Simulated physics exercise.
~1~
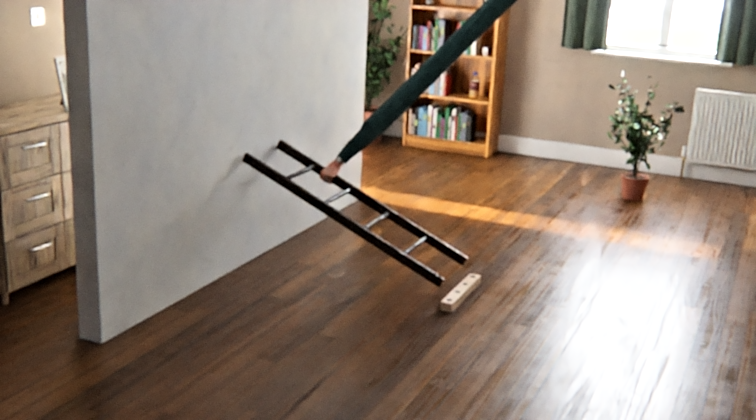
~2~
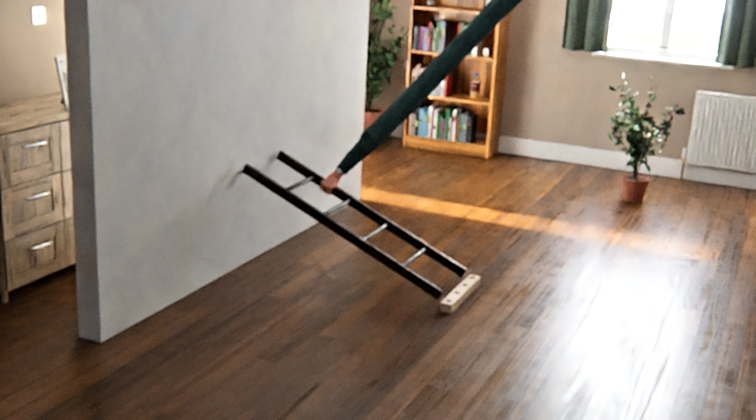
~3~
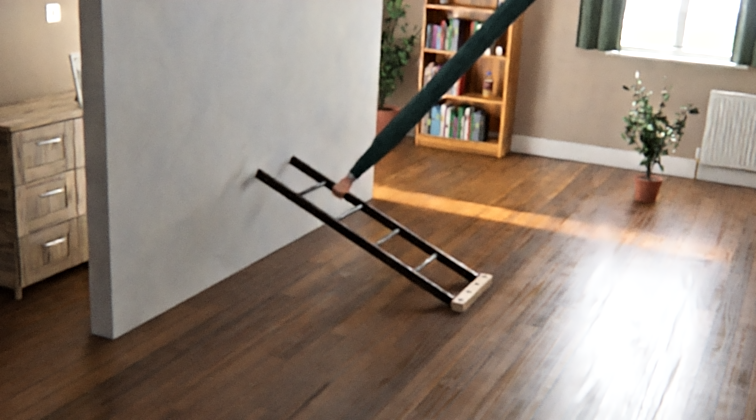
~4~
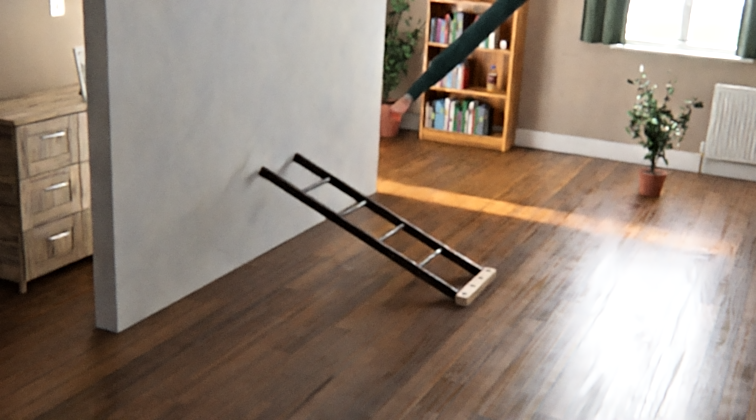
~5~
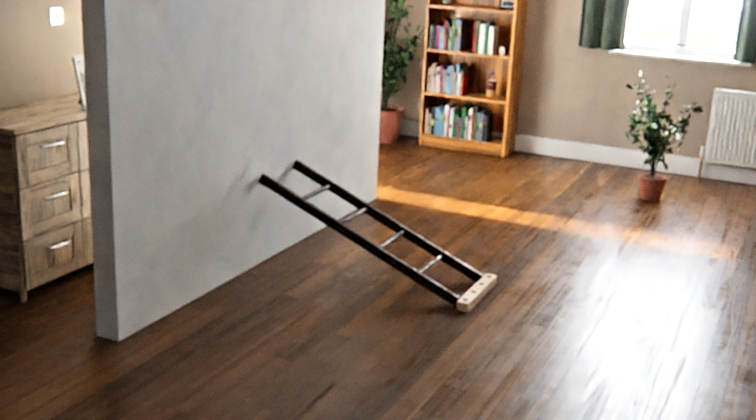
In a sunlit room with a dark wooden floor, a hand at the end of a long green sleeve holds a black, ladder-like rack at a slant against a pale grey wall. A small strip of light wood lies on the floor near the rack's feet. The hand lowers the rack a little, bringing its feet up against the strip while the top stays by the wall. Then the hand lets go and draws back toward the bookcase, leaving the view. The feet do not slip, and the rack remains leaning, braced by the strip.
